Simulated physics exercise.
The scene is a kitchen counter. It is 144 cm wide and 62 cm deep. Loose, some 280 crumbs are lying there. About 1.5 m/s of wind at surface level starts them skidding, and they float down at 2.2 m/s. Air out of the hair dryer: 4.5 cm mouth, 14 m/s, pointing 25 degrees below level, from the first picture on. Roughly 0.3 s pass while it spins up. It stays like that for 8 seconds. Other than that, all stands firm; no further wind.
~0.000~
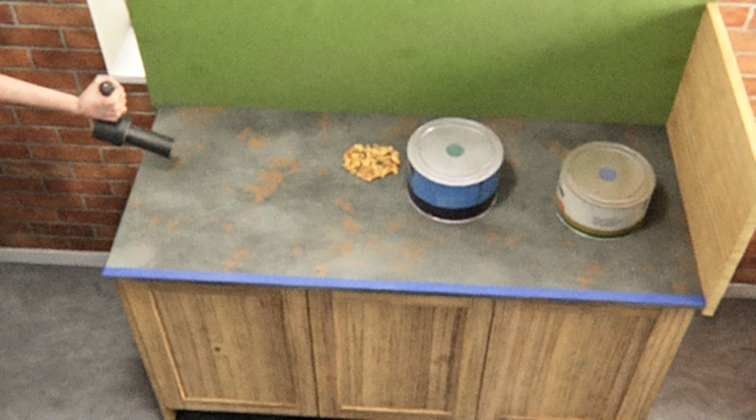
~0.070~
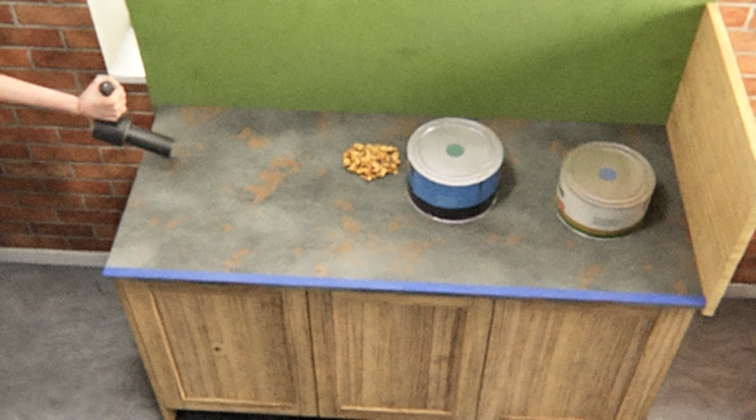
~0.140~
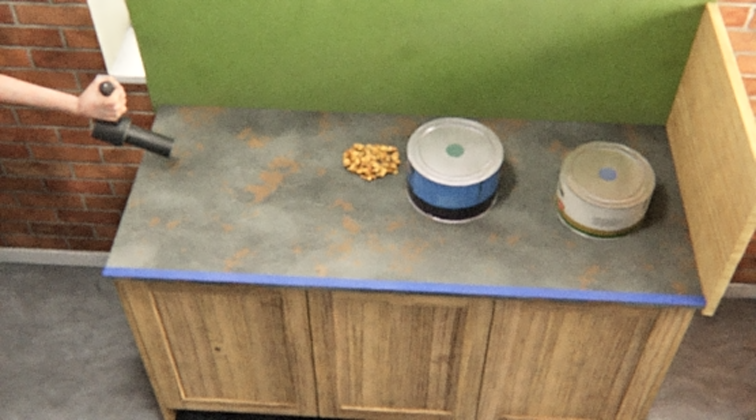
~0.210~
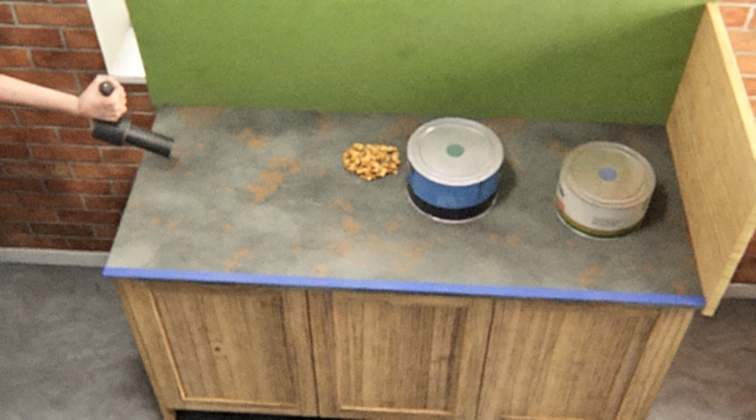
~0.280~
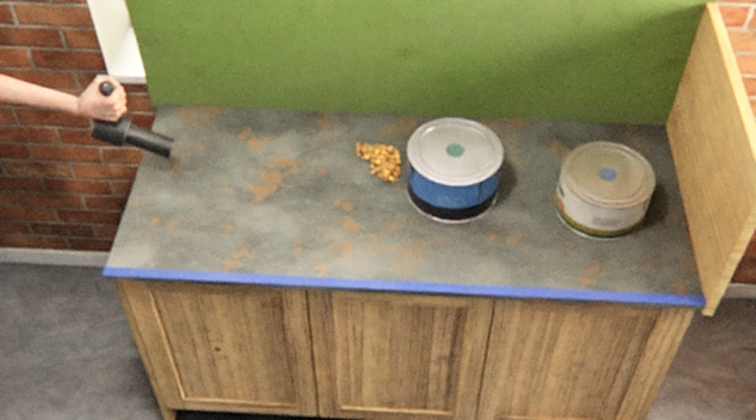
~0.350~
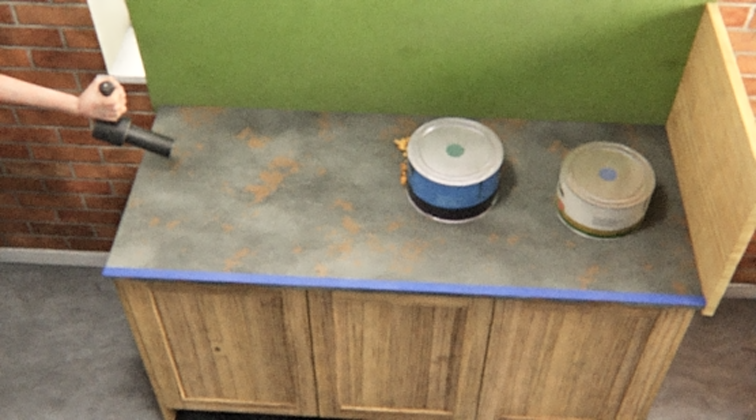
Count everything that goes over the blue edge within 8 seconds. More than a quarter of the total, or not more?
Not more than a quarter.
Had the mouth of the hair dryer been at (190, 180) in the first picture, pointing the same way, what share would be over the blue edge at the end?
Estimate: About 0 %.
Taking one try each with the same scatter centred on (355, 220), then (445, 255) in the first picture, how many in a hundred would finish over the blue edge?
About 90 and 100 in a hundred, in that order.
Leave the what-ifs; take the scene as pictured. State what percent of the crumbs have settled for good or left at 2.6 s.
Some 40 per cent.
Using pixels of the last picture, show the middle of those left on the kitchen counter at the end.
(692, 252).
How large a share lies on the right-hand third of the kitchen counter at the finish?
Near 90 per cent at the end.
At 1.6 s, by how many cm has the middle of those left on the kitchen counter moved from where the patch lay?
The centre sits some 80 cm from where it began.
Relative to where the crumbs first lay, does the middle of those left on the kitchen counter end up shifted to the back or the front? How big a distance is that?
To the near part, near enough 25 cm.
After 1.6 s the count stands so, 0 % are over the blue edge; the middle of those still in play is near (679, 187).
After 2.6 s the count stands so, 3 % are over the blue edge; the middle of those still in play is near (692, 248).
After 4.4 s the count stands so, 5 % are over the blue edge; the middle of those still in play is near (692, 252).
After 8.0 s, at the end, 10 % are over the blue edge; the middle of those still in play is near (692, 252).
